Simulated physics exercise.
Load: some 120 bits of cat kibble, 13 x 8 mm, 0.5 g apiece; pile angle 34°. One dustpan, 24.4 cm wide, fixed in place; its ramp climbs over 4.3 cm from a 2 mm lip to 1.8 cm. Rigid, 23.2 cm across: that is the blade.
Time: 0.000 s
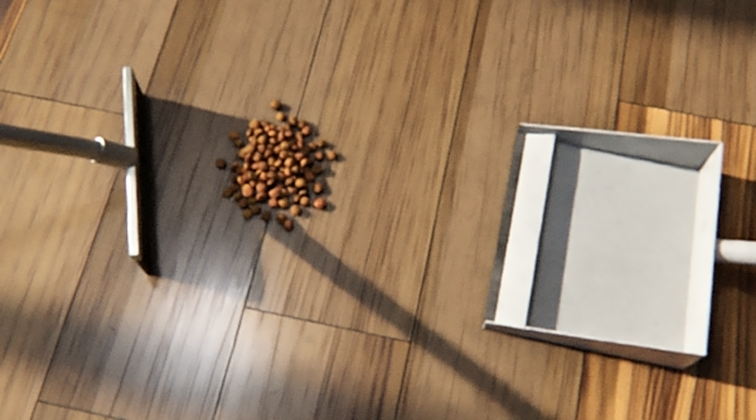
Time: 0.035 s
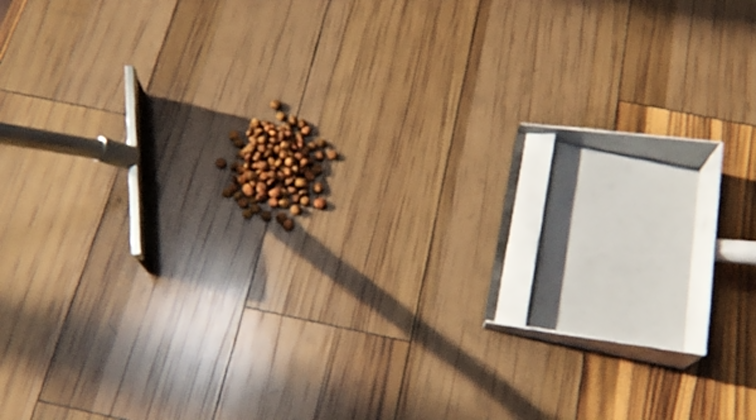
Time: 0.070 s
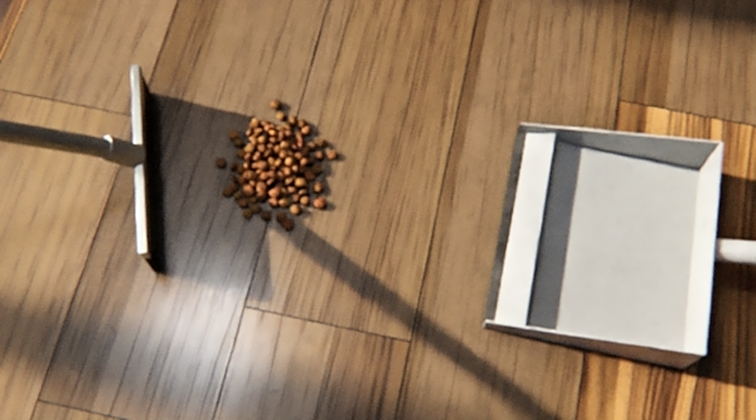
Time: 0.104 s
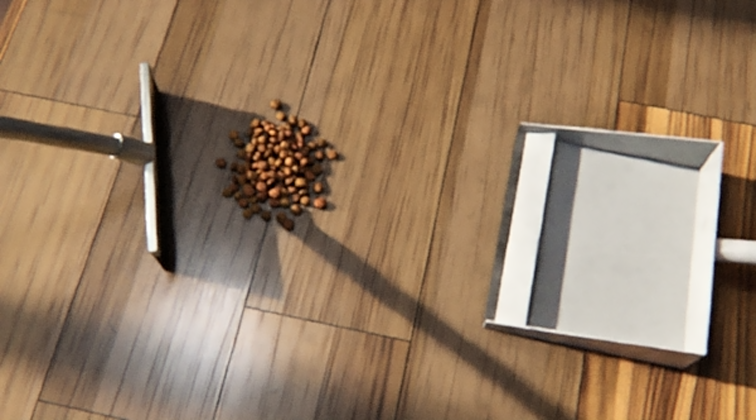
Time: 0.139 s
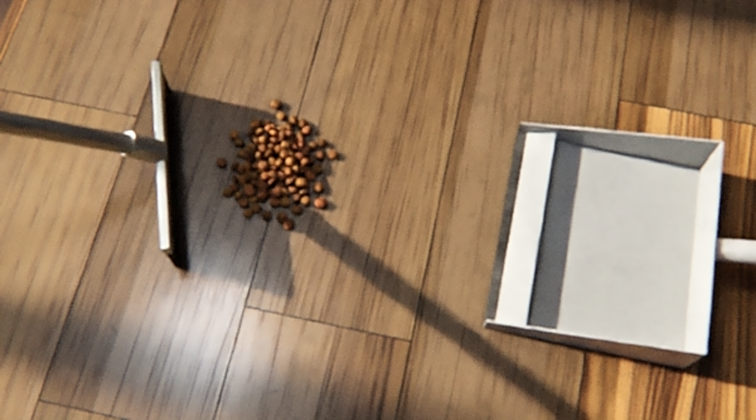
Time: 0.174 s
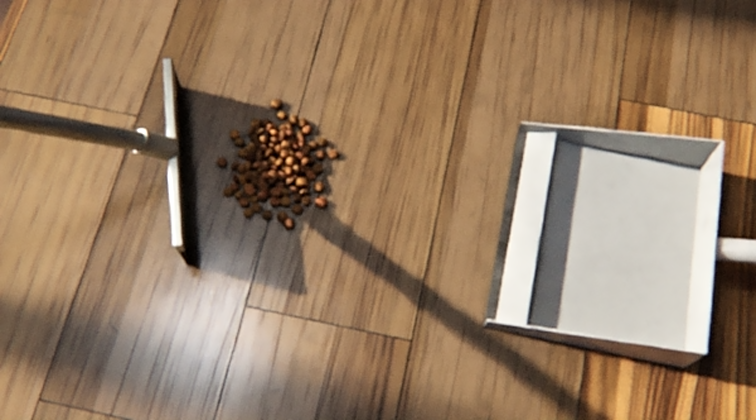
A flat blade on a metal pole sliding slowly right across a wooden floor, nearing a still pile of brown kibble.
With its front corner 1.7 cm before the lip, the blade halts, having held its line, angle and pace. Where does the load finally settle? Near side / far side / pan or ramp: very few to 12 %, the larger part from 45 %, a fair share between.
Near side: Very few; far side: The larger part; pan: Very few.
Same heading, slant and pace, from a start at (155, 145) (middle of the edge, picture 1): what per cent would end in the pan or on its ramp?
Around 5 %.
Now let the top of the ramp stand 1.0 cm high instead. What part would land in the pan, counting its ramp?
Estimate with the new ramp: Some 5 in a hundred.
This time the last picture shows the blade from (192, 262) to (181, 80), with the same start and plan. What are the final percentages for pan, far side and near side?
Pan: 0, far side: 5, near side: 0.
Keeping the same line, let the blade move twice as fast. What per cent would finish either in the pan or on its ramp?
About 5 %.
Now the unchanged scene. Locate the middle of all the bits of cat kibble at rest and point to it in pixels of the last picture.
Once everything settles, the centre is around (502, 121).
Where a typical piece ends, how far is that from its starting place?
Around 28 centimetres.
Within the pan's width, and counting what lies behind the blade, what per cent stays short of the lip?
Share: Roughly 40 percent.
After 0.63 s, middle of the blade 23 cm from the lip; 0 % over the lip, far side 5 %, near side 0 %.
Then, at 0.94 s, middle of the blade 12 cm from the lip; 0 % over the lip, far side 30 %, near side 0 %.
Then, at 1.34 s, middle of the blade 6 cm from the lip; 5 % over the lip, far side 55 %, near side 0 %.
At rest (1.7 s), near side 0 %, far side 55 %, pan 5 %, in front of the lip or behind the blade 40 %.
